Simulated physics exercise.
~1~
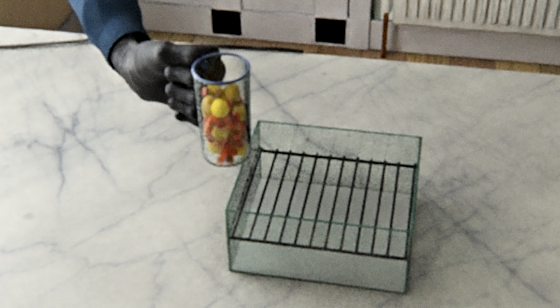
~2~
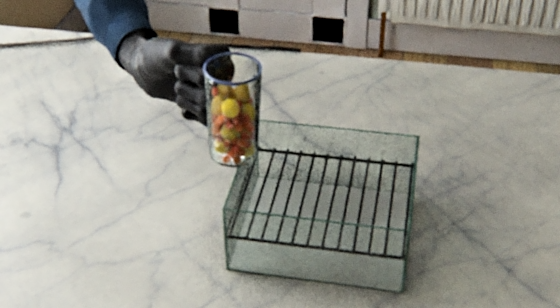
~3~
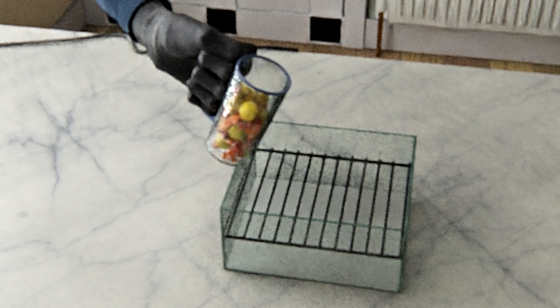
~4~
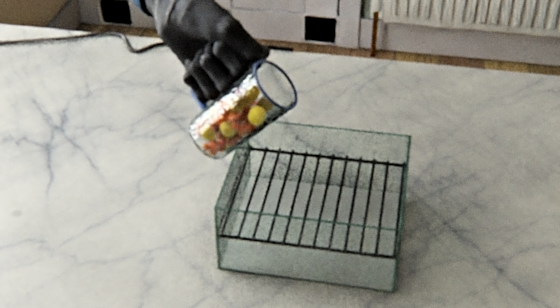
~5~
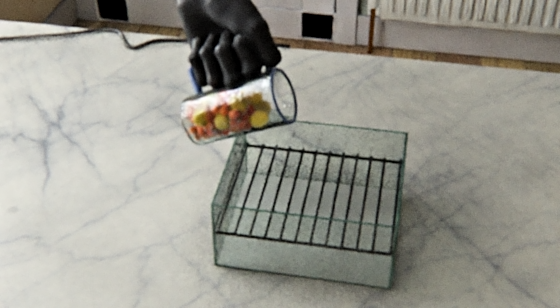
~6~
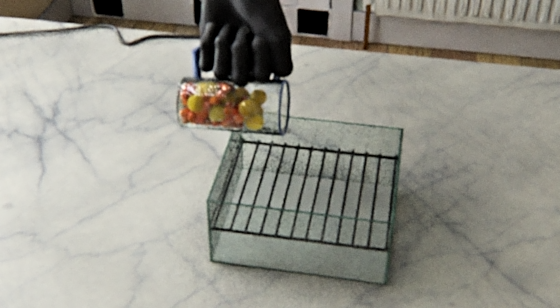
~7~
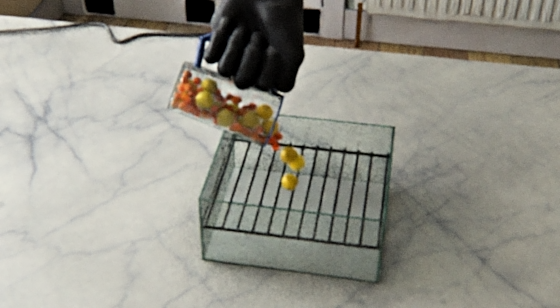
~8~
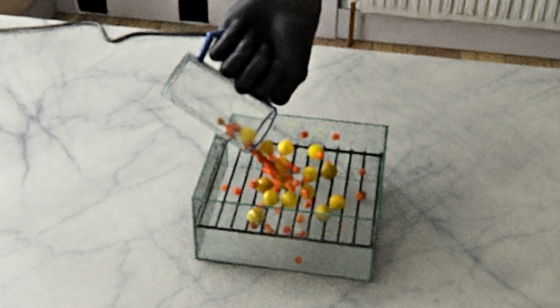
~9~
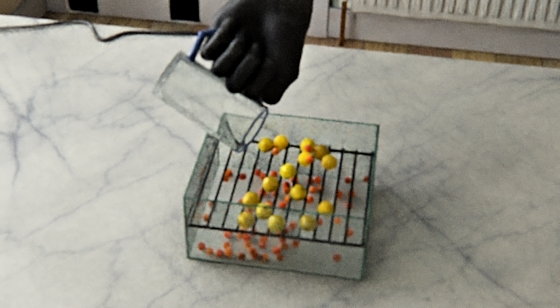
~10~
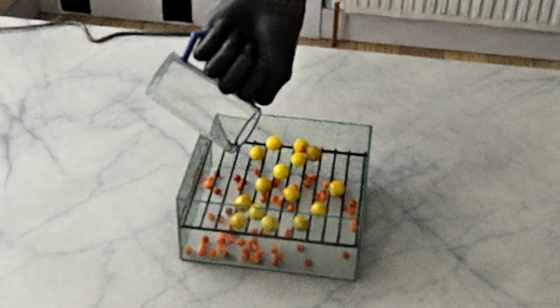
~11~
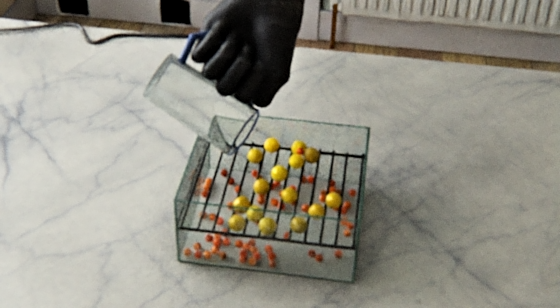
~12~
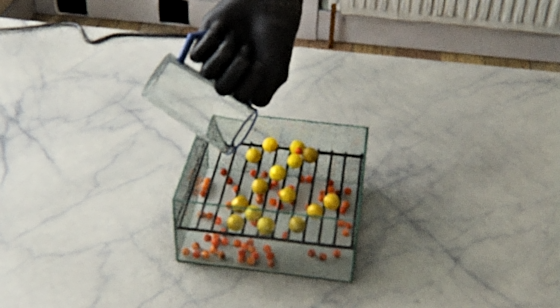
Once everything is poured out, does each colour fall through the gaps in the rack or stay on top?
Nearly all the orange pieces fall through the gaps and end up below. The yellow balls stay on top of the wires.
A gloved hand tips a cup, dropping orange pieces through a rack that catches yellow balls.
